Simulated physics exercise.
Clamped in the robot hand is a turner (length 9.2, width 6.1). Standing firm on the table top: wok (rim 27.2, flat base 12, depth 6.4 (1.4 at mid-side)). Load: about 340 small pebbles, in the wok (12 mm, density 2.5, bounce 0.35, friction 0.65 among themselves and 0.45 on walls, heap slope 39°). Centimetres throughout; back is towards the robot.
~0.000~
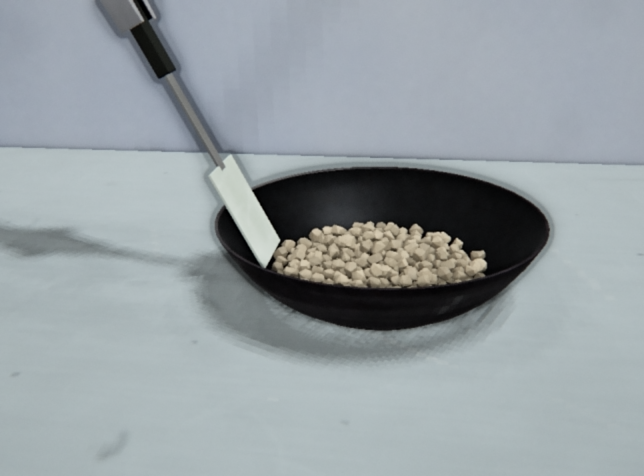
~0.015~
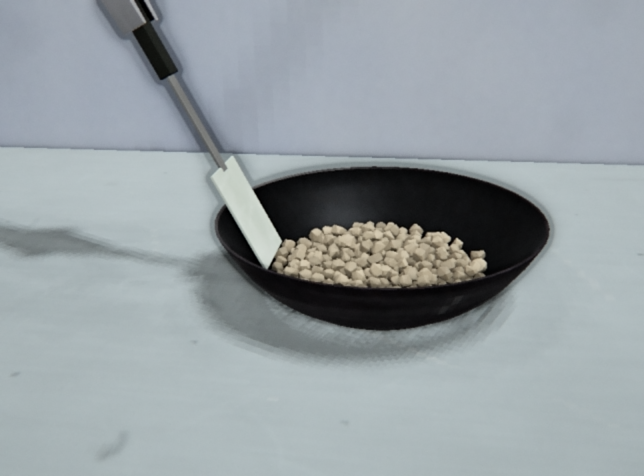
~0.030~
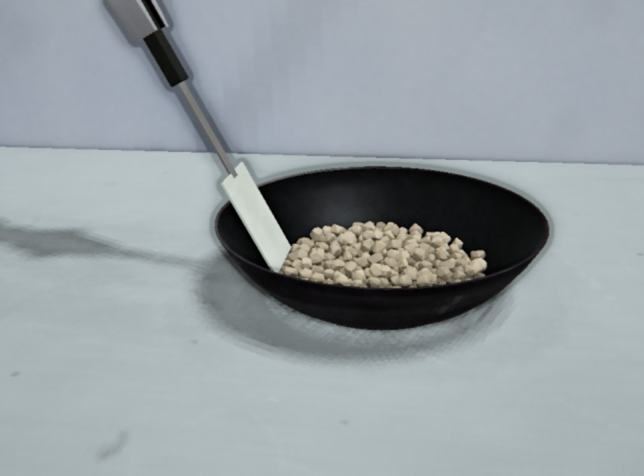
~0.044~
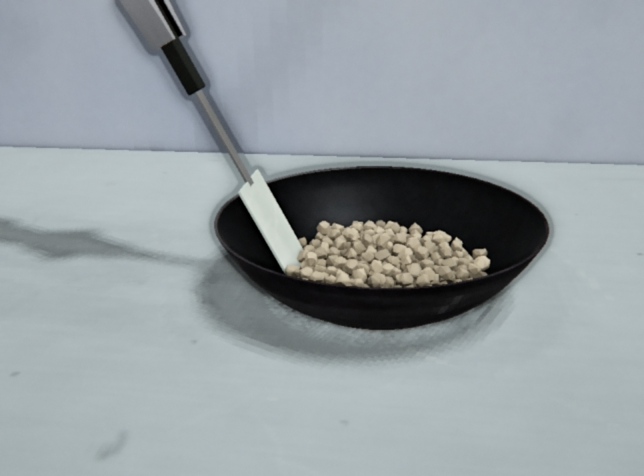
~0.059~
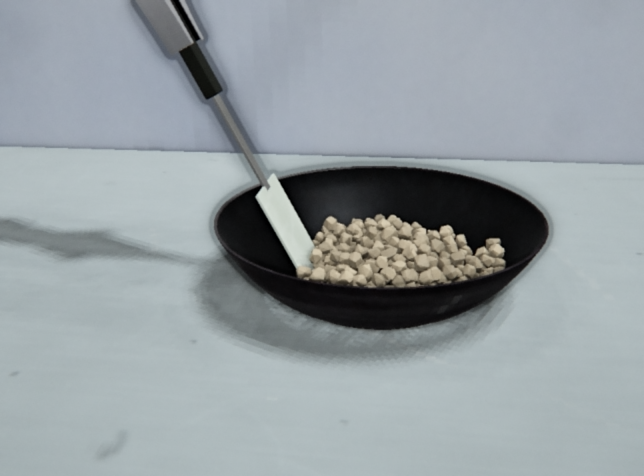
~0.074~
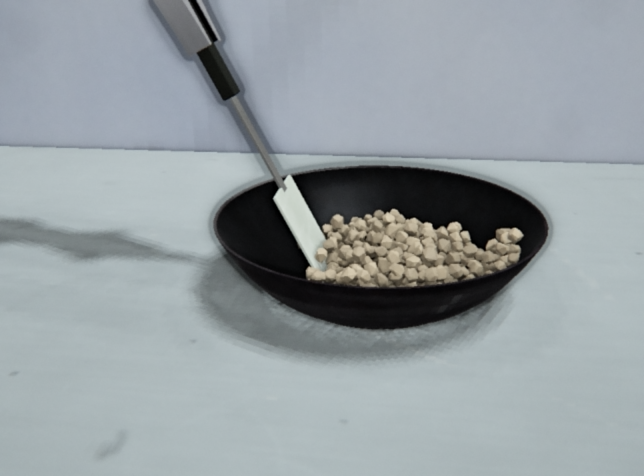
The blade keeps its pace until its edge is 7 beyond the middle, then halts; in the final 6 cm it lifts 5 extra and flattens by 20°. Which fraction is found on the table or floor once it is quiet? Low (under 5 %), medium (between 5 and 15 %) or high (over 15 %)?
On the table or floor the share is medium, between 5 and 15 %.
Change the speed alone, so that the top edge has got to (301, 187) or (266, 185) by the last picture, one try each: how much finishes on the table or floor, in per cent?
Some 10 and 5 per cent.
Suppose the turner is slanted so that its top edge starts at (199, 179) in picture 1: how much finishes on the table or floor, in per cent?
About 10 per cent.
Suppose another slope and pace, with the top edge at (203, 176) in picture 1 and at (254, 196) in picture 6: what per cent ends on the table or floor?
Some 5 per cent.
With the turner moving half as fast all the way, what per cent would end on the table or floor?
Then about 0 per cent.
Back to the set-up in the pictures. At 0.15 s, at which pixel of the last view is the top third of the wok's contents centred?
Around (468, 243).
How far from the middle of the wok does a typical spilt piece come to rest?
Roughly 22 cm.
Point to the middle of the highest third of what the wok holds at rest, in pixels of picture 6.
At about (483, 246).
After 0.11 s, sloping 63°, highest piece 8 above the table; 345 in the wok.
After 0.15 s, sloping 56°, highest piece 10 above the table; 344 in the wok, 1 on the blade or in flight.
After 0.36 s, sloping 43°, highest piece 7 above the table; 320 in the wok, 18 on the table or floor, 7 on the blade or in flight.
After 1.41 s, sloping 43°, highest piece 7 above the table; 320 in the wok, 25 on the table or floor.
In the end, 320 in the wok, 25 on the table or floor. That is 7 % on the table or floor.
